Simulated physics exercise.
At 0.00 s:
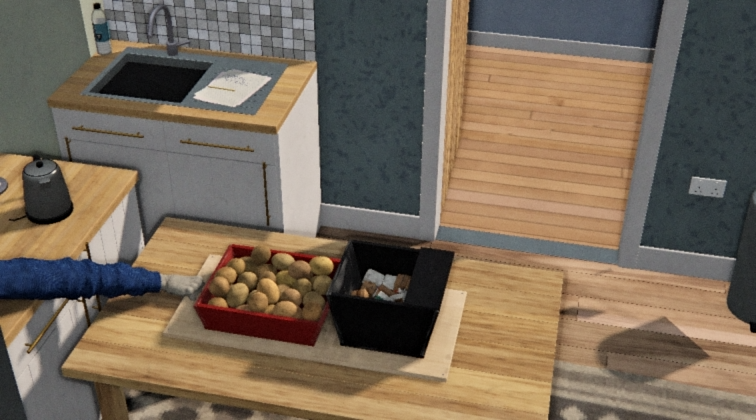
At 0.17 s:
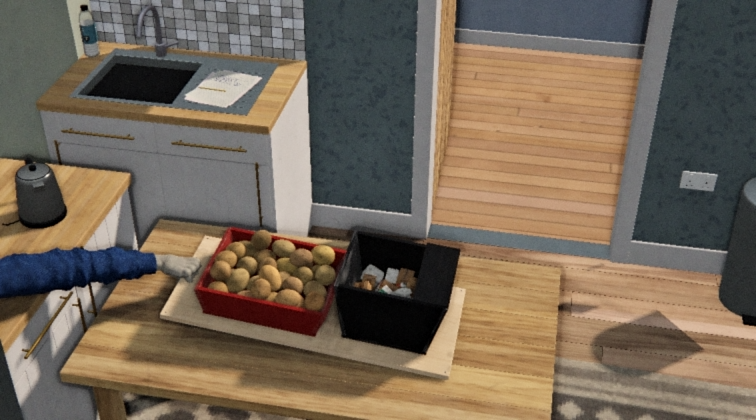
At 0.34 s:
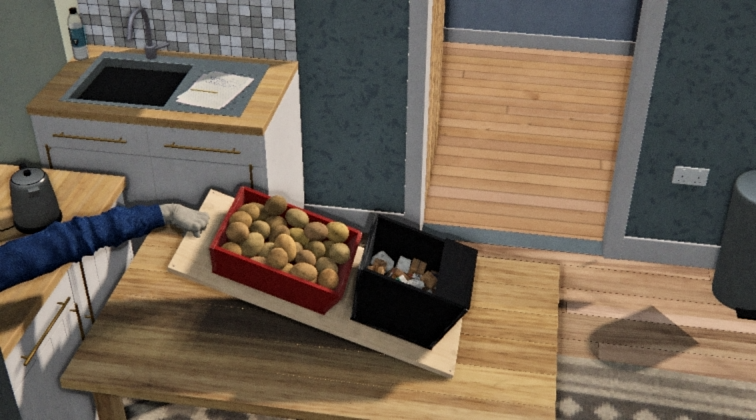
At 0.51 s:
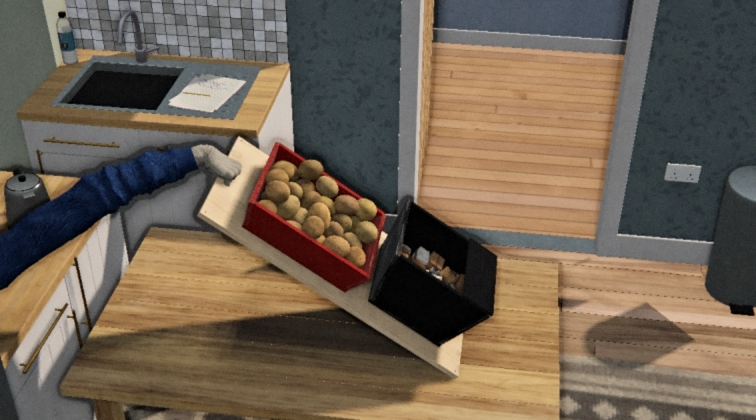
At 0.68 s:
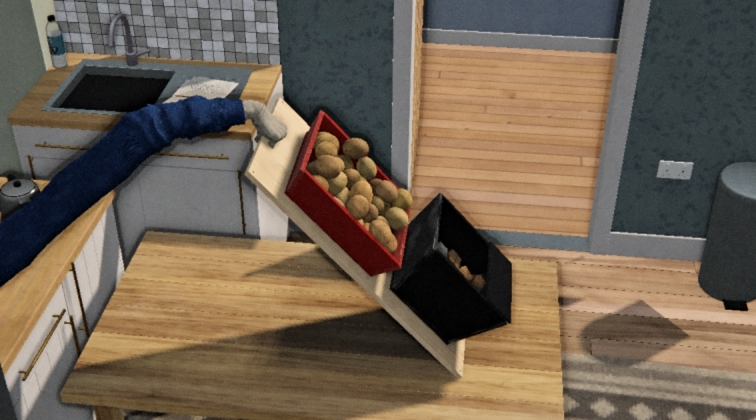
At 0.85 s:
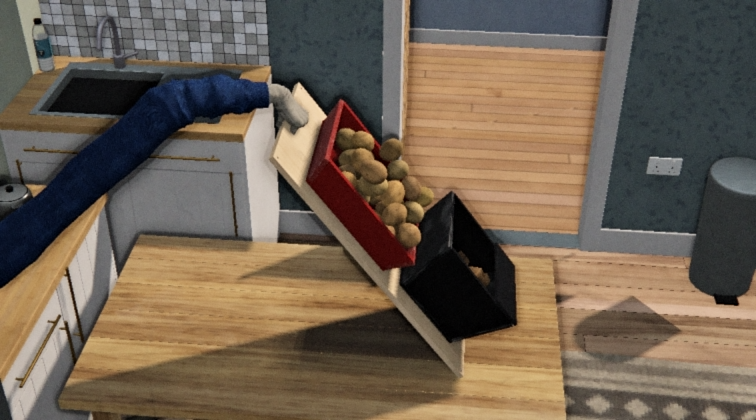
A gloved hand lifted the left end of a board on a kitchen table, steadily tilting it steeply to the right, while potatoes in the red crate shifted toward its lower end beside a black crate.
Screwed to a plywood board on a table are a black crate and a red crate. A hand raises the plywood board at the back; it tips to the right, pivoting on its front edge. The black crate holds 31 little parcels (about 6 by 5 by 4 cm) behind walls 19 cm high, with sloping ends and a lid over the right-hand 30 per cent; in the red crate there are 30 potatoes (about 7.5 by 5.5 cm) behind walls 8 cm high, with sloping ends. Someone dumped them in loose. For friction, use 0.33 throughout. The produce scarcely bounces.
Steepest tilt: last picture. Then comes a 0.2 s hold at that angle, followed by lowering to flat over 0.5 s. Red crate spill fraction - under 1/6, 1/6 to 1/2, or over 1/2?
I'd say it will hang on to half to five sixths of them.
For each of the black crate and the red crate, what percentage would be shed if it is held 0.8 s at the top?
Black crate 0%, red crate 20%.
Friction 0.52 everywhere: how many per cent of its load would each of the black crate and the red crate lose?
Black crate 0, red crate 20 per cent.
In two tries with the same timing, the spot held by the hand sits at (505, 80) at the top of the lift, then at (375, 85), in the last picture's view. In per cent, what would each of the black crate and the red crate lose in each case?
First try, then second: The black crate sheds 20 then 0 per cent, and the red crate sheds 100 then 70 per cent.
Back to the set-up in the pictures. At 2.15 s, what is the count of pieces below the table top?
Roughly 5 in all.
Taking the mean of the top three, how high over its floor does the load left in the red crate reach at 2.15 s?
Height: About 14 cm.
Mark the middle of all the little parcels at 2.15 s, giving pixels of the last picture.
(405, 308).
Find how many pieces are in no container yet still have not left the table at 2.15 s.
About 2 of them.
After 1.06 s, tilt 54°; 0 of 31 out of the black crate and 4 of 30 out of the red crate.
After 1.32 s, tilt 24°; 0 of 31 out of the black crate and 7 of 30 out of the red crate.
After 1.68 s, tilt 0°; 0 of 31 out of the black crate and 8 of 30 out of the red crate.
Outcome (at 2.15 s), 0 of 31 out of the black crate and 8 of 30 out of the red crate. Asked share, 8 of 30, 27 per cent.
